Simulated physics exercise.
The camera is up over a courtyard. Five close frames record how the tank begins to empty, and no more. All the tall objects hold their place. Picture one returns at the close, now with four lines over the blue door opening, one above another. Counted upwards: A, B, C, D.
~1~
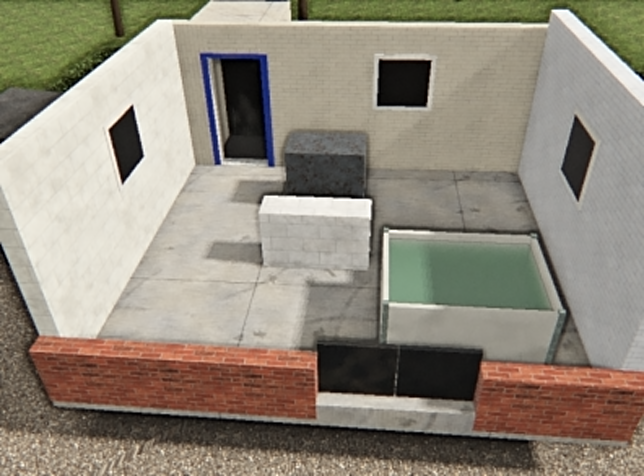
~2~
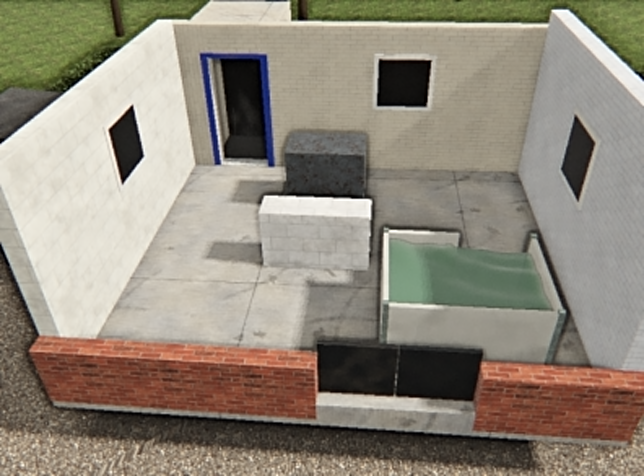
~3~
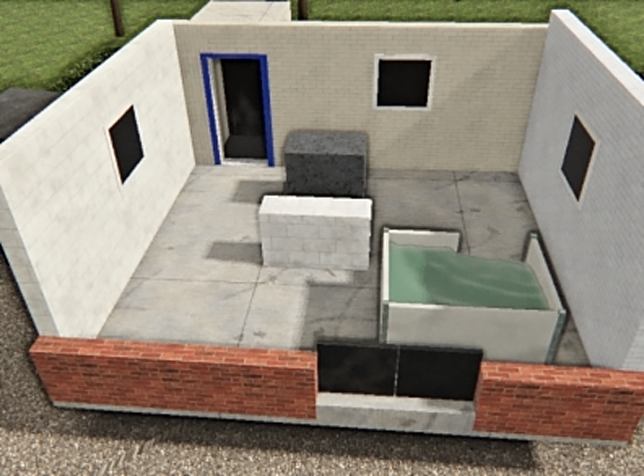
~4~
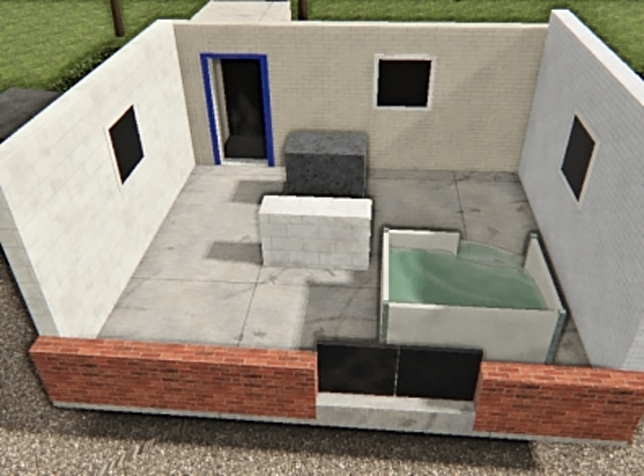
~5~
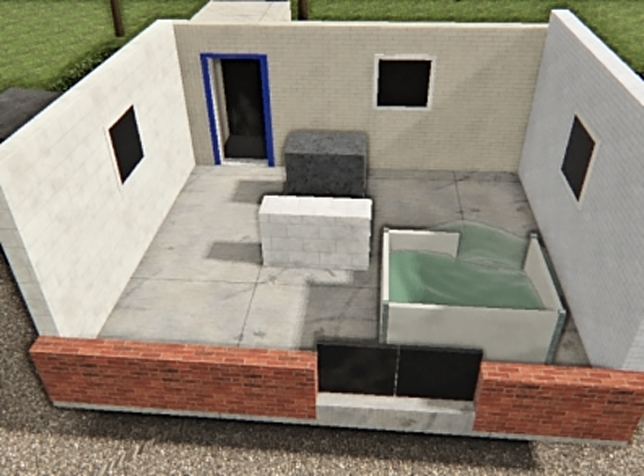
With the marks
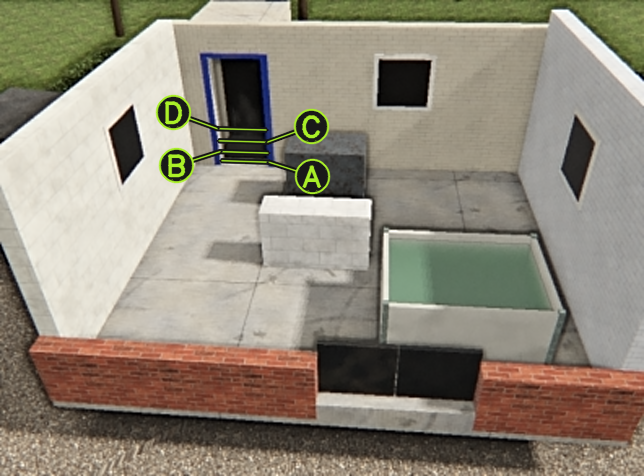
In a roofless courtyard with a blue-framed doorway, a dark block and a white block stand near a pale tank of still, green water. A gap opens in the tank's back wall, and the water's surface tilts and ripples. The level inside drops, and water emerges behind the tank, while the blocks stay put.
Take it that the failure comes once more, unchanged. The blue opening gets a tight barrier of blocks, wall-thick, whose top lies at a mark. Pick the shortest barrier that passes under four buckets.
That is mark A.
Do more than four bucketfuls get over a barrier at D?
No, that is safe.
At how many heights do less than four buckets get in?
All of the four.
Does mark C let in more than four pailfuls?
No.
In lime, A at (245, 161); B at (244, 152); C at (243, 141); D at (241, 129); from the bottom up A, B, C, D.
For mark A, a bucket or two gets in.
For mark B, nothing gets over.
For mark C, nothing gets over.
For mark D, nothing gets over.
